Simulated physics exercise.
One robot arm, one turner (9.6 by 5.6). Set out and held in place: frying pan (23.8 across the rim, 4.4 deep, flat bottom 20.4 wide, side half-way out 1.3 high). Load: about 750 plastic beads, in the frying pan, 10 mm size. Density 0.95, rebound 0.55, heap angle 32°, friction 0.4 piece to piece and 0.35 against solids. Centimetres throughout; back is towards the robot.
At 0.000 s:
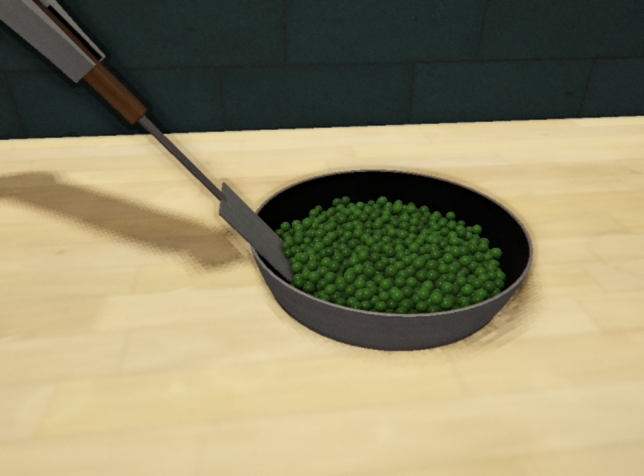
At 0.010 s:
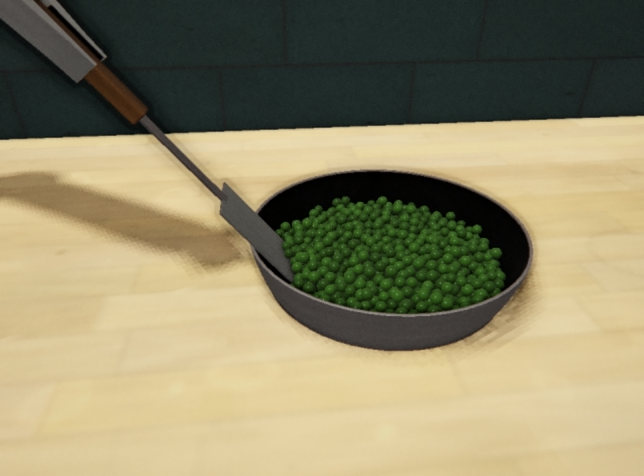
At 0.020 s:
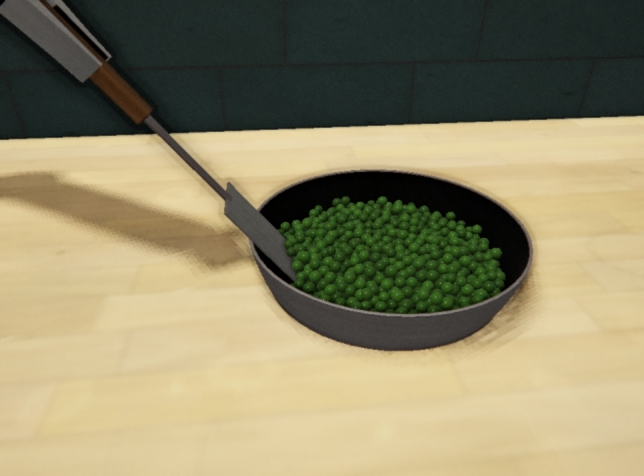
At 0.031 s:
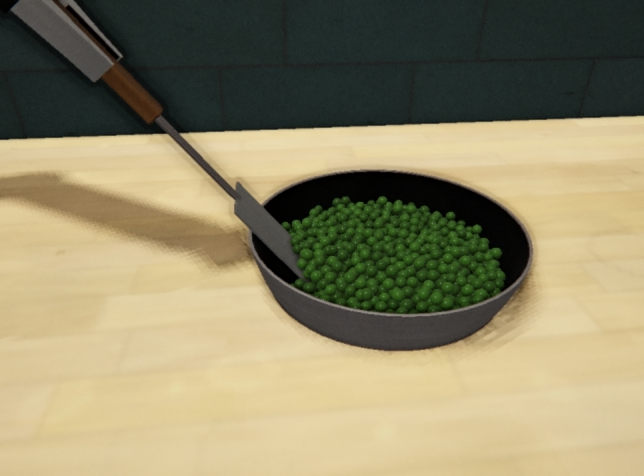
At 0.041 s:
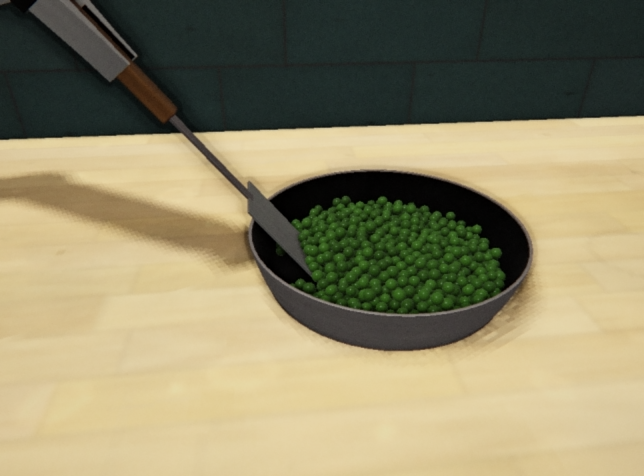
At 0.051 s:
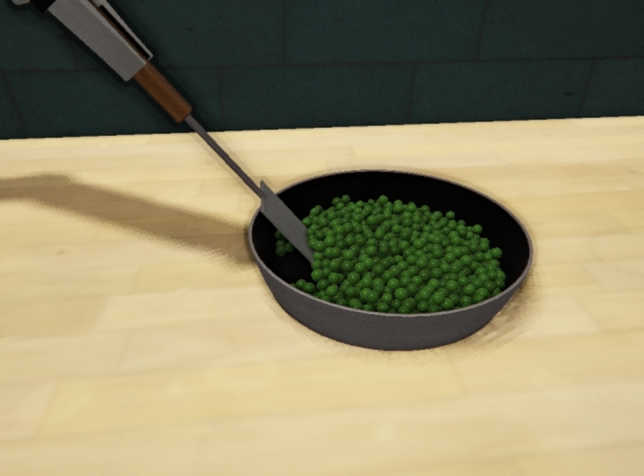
On a pale wooden countertop before a dark tiled wall, seen from slightly above by a still camera, sits a round dark frying pan. It holds a heap of small green beads, and a grey turner with a brown handle section, held by a robot arm, reaches in from the upper left. The turner slides a short way rightward into the pan, nudging a few beads at the heap's left edge.
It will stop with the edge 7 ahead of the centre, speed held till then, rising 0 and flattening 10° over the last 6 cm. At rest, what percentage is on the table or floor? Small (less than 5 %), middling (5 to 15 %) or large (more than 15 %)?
Answer: Small; less than 5 % of the plastic beads finish on the table or floor.
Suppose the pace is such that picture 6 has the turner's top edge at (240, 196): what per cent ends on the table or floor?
Some 0 per cent.
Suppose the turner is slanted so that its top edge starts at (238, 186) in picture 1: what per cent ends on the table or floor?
Some 5 per cent.
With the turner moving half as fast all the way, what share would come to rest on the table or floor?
In that case some 0 per cent.
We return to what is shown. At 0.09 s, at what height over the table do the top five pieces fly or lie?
Some 6 cm.
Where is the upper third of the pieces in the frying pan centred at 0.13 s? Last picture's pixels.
Around (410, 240).
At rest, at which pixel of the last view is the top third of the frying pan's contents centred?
Near (460, 238).
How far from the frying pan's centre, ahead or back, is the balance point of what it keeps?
Some 3.0 cm ahead.
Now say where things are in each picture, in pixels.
The first picture shows the turner top edge at (221, 197), sloping 53°; upper third of the load around (383, 250), from x 280 to 500, top at y 200; 748 in the frying pan.
The second picture shows the turner top edge at (222, 197), sloping 53°; upper third of the load around (381, 250), from x 280 to 500, top at y 200.
The third picture shows the turner top edge at (226, 197), sloping 53°; upper third of the load around (380, 250), from x 280 to 500, top at y 200.
The fourth picture shows the turner top edge at (236, 196), sloping 53°; upper third of the load around (379, 249), from x 280 to 500, top at y 200.
The fifth picture shows the turner top edge at (248, 196), sloping 53°; upper third of the load around (375, 248), from x 280 to 500, top at y 200.
The sixth picture shows the turner top edge at (261, 195), sloping 53°; upper third of the load around (376, 246), from x 280 to 500, top at y 200; 748 in the frying pan.
After 0.09 s, sloping 53°, highest piece 6 above the table; 748 in the frying pan.
After 0.13 s, sloping 50°, highest piece 7 above the table; 748 in the frying pan.
After 0.35 s, sloping 43°, highest piece 5 above the table; 732 in the frying pan, 14 on the table or floor, 2 on the blade or in flight.
After 1.40 s, sloping 43°, highest piece 5 above the table; 732 in the frying pan, 16 on the table or floor.
In the end, 732 in the frying pan, 16 on the table or floor. That is 2 % on the table or floor.
